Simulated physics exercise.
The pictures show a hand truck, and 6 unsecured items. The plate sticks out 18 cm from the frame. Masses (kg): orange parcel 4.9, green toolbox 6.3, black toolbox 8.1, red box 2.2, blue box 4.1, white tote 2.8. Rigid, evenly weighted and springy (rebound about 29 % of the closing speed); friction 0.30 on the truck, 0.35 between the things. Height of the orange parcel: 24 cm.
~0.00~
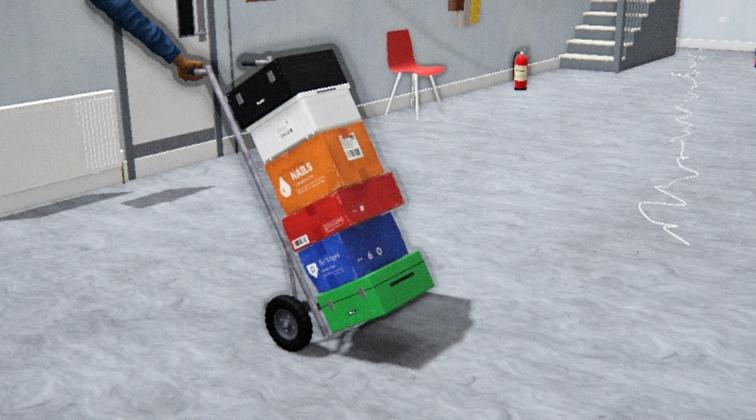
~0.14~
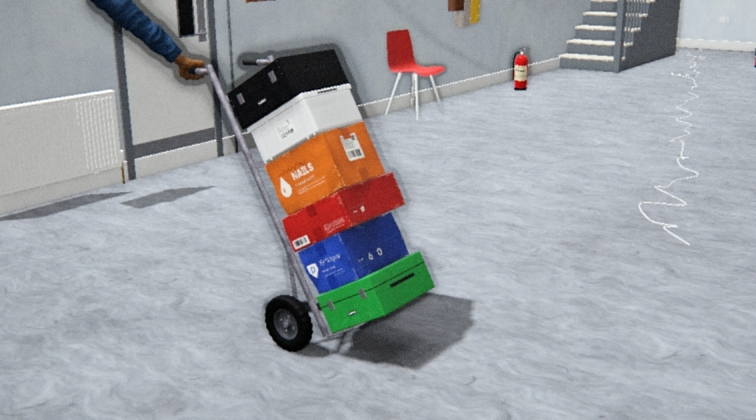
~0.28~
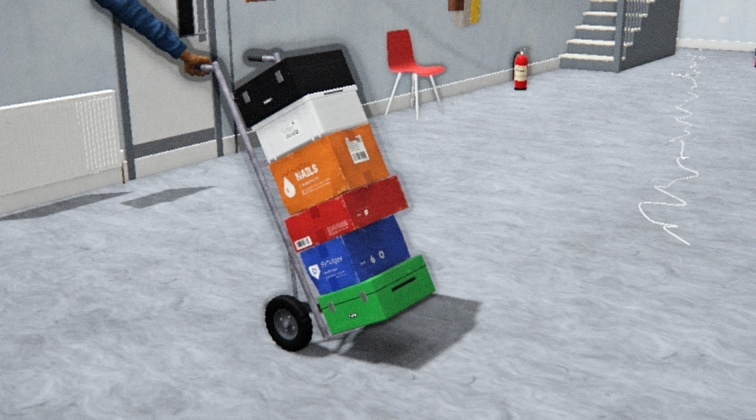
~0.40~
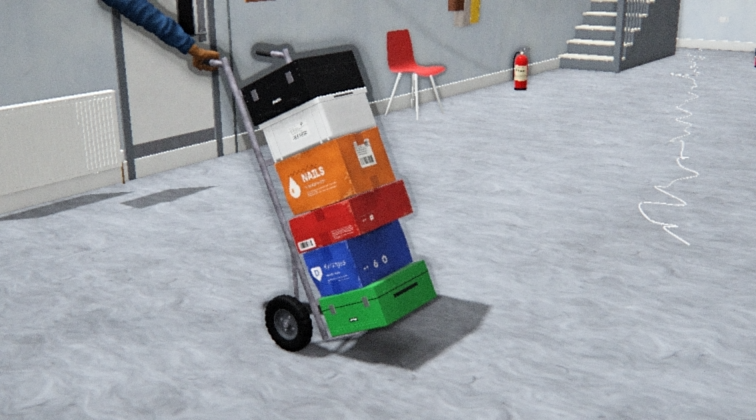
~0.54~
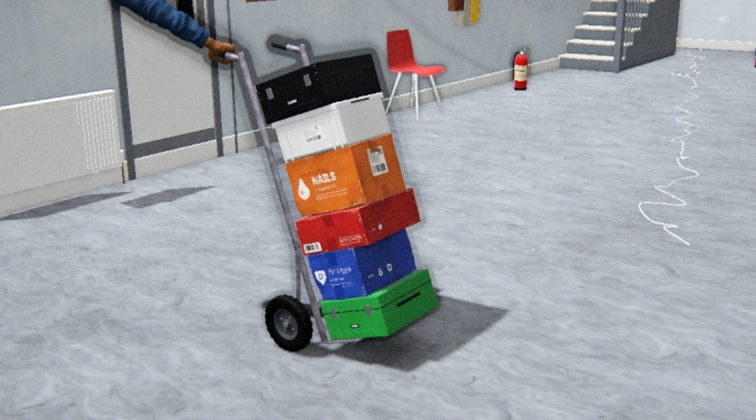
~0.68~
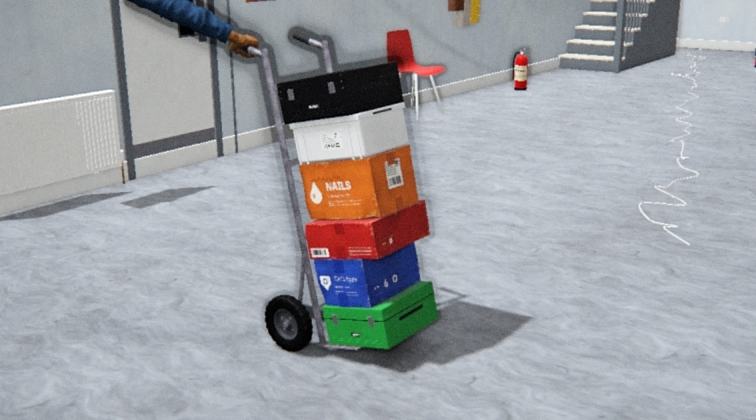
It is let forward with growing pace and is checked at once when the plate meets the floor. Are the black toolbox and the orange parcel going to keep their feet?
The black toolbox topples; the orange parcel topples.
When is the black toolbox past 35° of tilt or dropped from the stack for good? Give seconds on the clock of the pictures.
Near 1.3 s.
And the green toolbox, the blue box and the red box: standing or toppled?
The green toolbox stays upright; the blue box topples; the red box topples.
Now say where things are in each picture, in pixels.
In the first picture, 30° short of upright; black toolbox (287, 89); orange parcel (324, 169).
In the second picture, 30° short of upright; blue box (354, 253); white tote (306, 124).
In the third picture, 28° short of upright; green toolbox (377, 294); red box (347, 214).
In the fourth picture, 24° short of upright; blue box (359, 258); white tote (319, 126).
In the fifth picture, 19° short of upright; green toolbox (380, 304); red box (359, 221).
In the sixth picture, 12° short of upright; black toolbox (341, 93); orange parcel (359, 183).
By 1.08 s, truck upright; black toolbox rocked 14° off its seat near (429, 118); orange parcel rocked 14° off its seat near (410, 207); white tote rocked 14° off its seat.
By 1.48 s, truck upright; orange parcel, black toolbox, red box and white tote now dropped from the stack; blue box rocked 58° off its seat; green toolbox rocked 4° off its seat.
By 1.68 s, truck upright; blue box on its side; green toolbox rocked 4° off its seat.
By 1.98 s, truck upright; blue box now dropped from the stack.
When it is over (2.7 s), dropped from the stack and tipped over, orange parcel, black toolbox, red box, blue box and white tote; green toolbox within 10 cm of the start. End places, in pixels of the last picture, orange parcel near (614, 372).
